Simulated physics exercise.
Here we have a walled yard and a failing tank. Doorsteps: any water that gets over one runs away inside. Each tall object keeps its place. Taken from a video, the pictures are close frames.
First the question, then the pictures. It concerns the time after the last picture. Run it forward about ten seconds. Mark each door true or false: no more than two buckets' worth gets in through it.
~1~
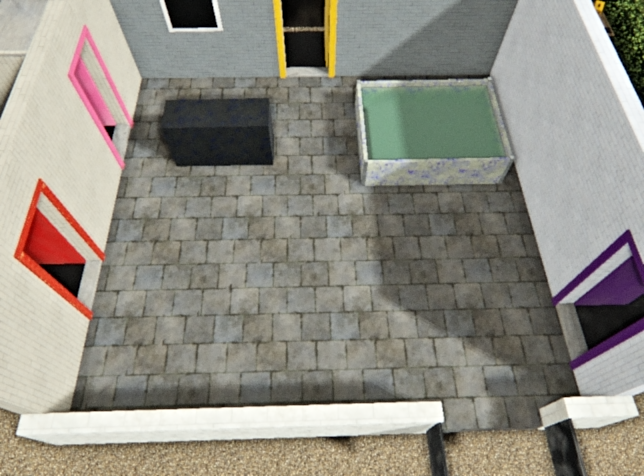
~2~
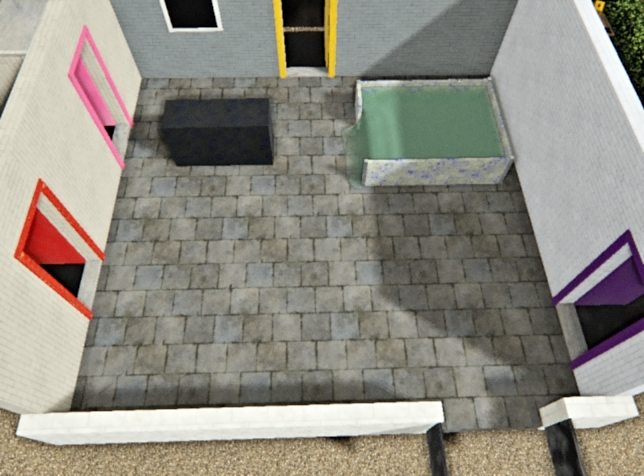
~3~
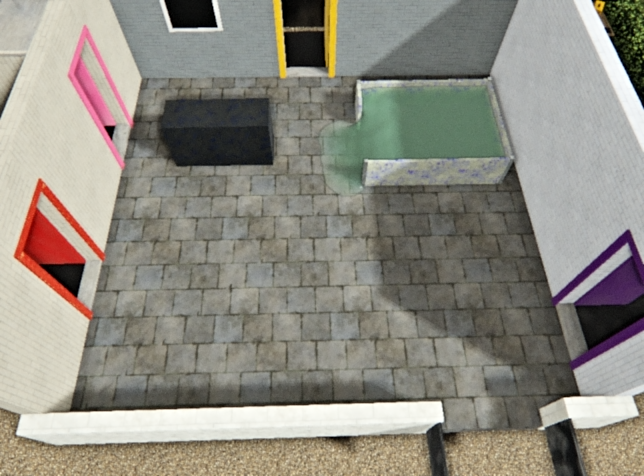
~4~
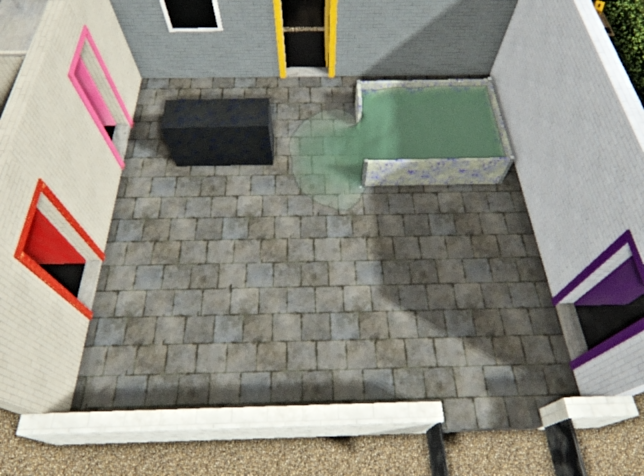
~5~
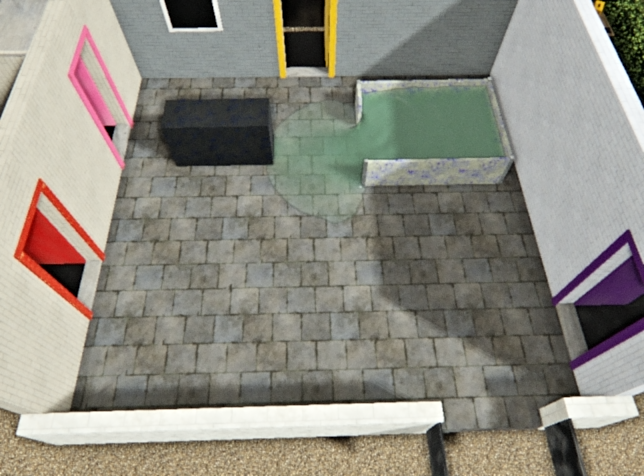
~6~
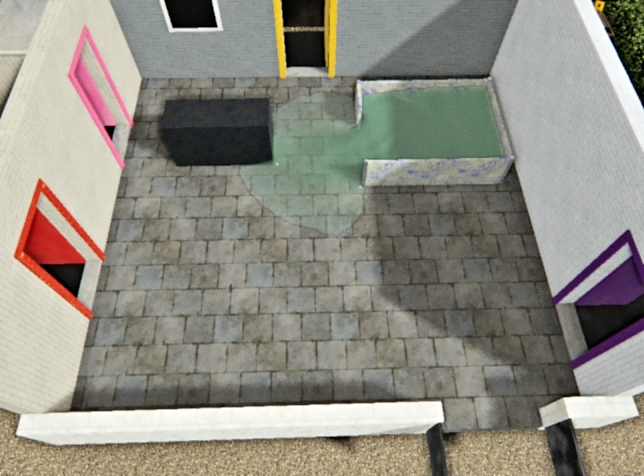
Yellow door: False, purple door: True, pink door: True, red door: False.
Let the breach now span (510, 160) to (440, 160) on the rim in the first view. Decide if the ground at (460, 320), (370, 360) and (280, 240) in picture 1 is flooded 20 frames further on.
Submerged, submerged, unwetted.
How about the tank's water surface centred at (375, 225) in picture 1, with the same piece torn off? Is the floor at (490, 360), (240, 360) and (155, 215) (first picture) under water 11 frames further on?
In the order asked: Not reached, reached by the flood, reached by the flood.
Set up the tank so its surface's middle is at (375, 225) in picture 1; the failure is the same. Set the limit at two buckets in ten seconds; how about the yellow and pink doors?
I'd say the yellow door remains below and the pink door remains below.
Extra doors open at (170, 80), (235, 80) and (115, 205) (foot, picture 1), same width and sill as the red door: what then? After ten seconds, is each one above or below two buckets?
In order: Exceeds it, exceeds it, exceeds it.
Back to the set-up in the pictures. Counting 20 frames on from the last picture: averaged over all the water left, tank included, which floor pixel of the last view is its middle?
Point: (303, 176).
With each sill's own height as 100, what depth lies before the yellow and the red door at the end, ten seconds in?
Readings, in sequence: 140 percent and 150 percent.
A moment on, water covers 25 % of the floor; the yellow door not reached, the purple door not reached, the pink door not reached, the red door not reached.
Next, water covers 40 % of the floor; the yellow door wet at the sill, nothing in, the purple door not reached, the pink door not reached, the red door wet at the sill, nothing in.
Then, water covers 55 % of the floor; the yellow door under two buckets in, the purple door not reached, the pink door wet at the sill, nothing in, the red door over two buckets in.
Later, water covers 65 % of the floor; the yellow door over two buckets in, the purple door not reached, the pink door under two buckets in, the red door over two buckets in.
In the end, water covers 90 % of the floor; the yellow door over two buckets in, the purple door wet at the sill, nothing in, the pink door under two buckets in, the red door far over two buckets in.
